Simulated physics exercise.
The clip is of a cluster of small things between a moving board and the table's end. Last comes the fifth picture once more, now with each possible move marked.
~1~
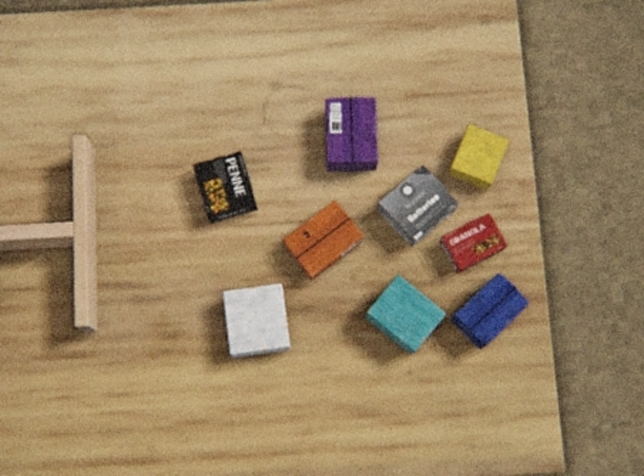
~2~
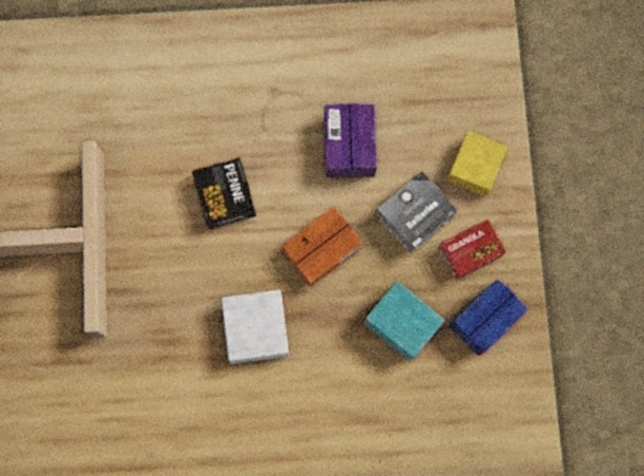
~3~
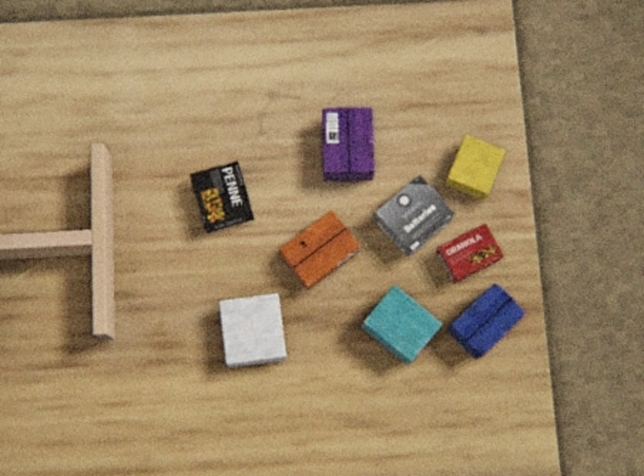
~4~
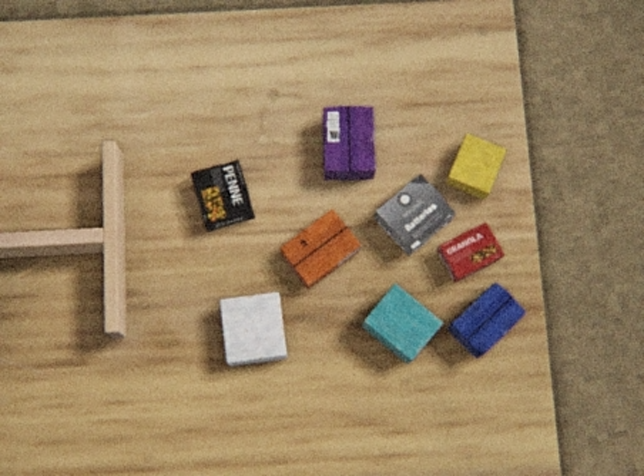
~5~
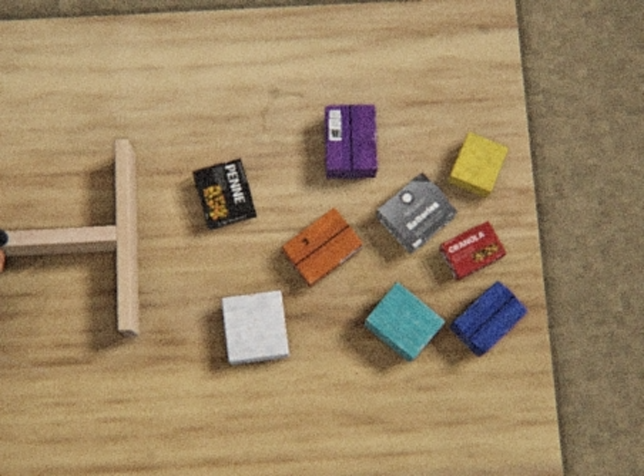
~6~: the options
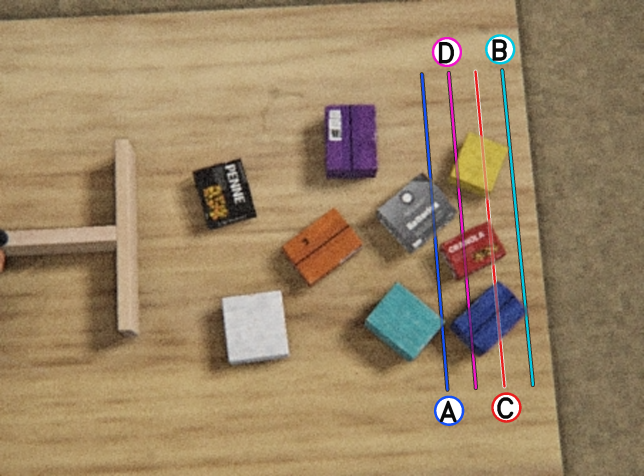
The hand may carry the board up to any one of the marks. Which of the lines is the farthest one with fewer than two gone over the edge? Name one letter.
Stop at A.
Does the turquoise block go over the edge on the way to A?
By then, no.
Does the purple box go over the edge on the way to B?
By then, no.
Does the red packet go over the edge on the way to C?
Yes.
On the copy, A at (434, 227); B at (517, 223); C at (490, 224); D at (462, 226).
On A. First, board (236, 227); white block (278, 330); black packet (268, 194).
Then, board (349, 221); blue box (508, 324); yellow block (482, 164).
Finally, board (433, 216); yellow block (526, 143); red packet (538, 266); none fallen.
By contrast, B drops six; C drops four; D drops three.
